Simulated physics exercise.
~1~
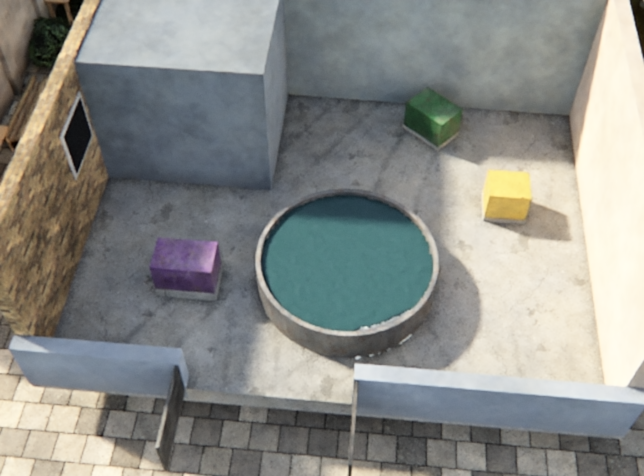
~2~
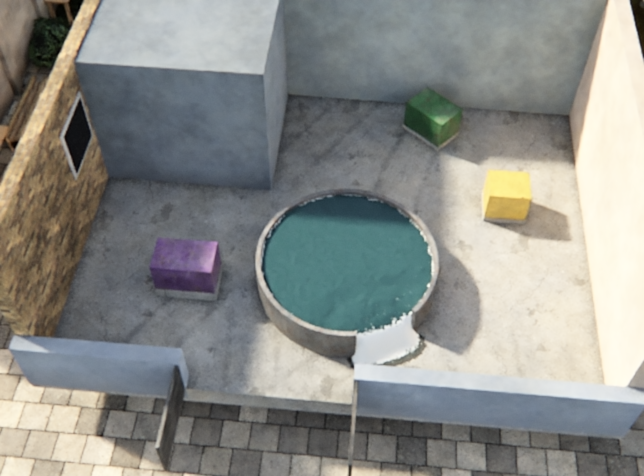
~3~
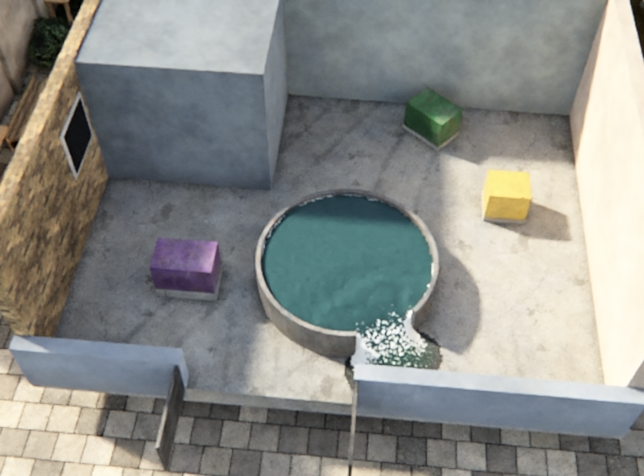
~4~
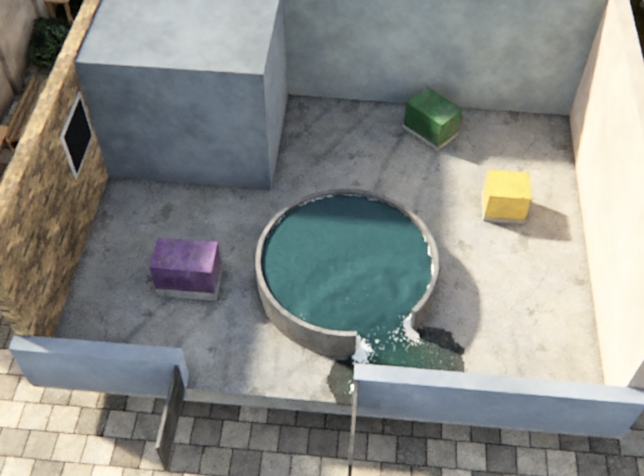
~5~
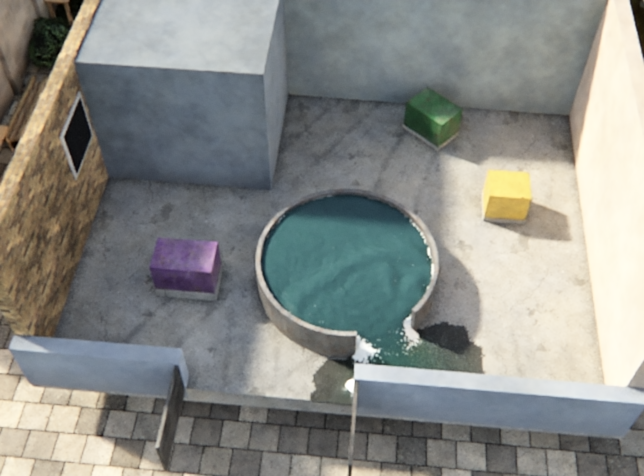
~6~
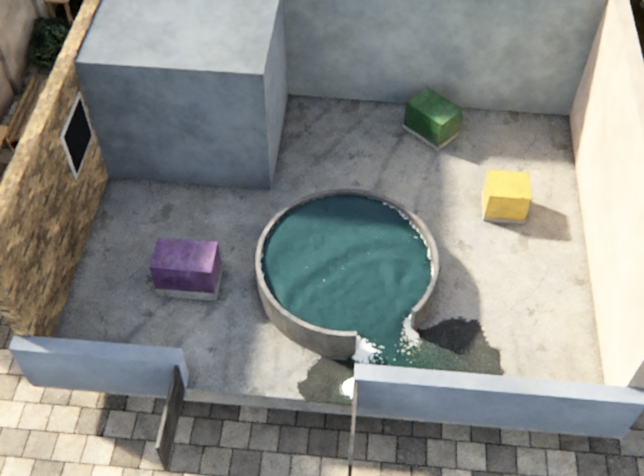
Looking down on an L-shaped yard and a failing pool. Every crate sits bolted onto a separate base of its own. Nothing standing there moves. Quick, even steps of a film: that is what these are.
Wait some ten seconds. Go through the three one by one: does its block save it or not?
The yellow crate is not saved. The green crate is not saved. The purple crate is saved by its block.
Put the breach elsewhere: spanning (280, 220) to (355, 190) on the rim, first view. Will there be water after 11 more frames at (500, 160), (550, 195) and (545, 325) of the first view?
Order as asked: Untouched, untouched, untouched.
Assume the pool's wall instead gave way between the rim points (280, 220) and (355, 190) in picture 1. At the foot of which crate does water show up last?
Last: The yellow one.
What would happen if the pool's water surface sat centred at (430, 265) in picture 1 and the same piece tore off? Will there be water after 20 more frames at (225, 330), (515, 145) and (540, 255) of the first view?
As listed: Flooded, under water, flooded.
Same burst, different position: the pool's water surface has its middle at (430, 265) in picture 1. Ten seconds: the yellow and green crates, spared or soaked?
As I see it, the yellow crate gets flooded, and the green crate gets flooded too.
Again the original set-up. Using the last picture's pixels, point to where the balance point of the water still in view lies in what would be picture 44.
Around pixel (415, 273) of the last picture.
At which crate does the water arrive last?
I'd say the green crate is last.
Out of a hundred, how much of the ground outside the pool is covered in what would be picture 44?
My estimate is roughly 65 percent.
A moment on, water covers 15 % of the floor; the yellow crate not reached, the green crate not reached, the purple crate not reached.
Next, water covers 20 % of the floor; the yellow crate not reached, the green crate not reached, the purple crate not reached.
Then, water covers 40 % of the floor; the yellow crate water round its plinth, the green crate not reached, the purple crate water round its plinth.
Later, water covers 65 % of the floor; the yellow crate water round its plinth, the green crate water round its plinth, the purple crate water round its plinth.
In the end, water covers 95 % of the floor; the yellow crate was topped, the green crate was topped, the purple crate stayed above the water.
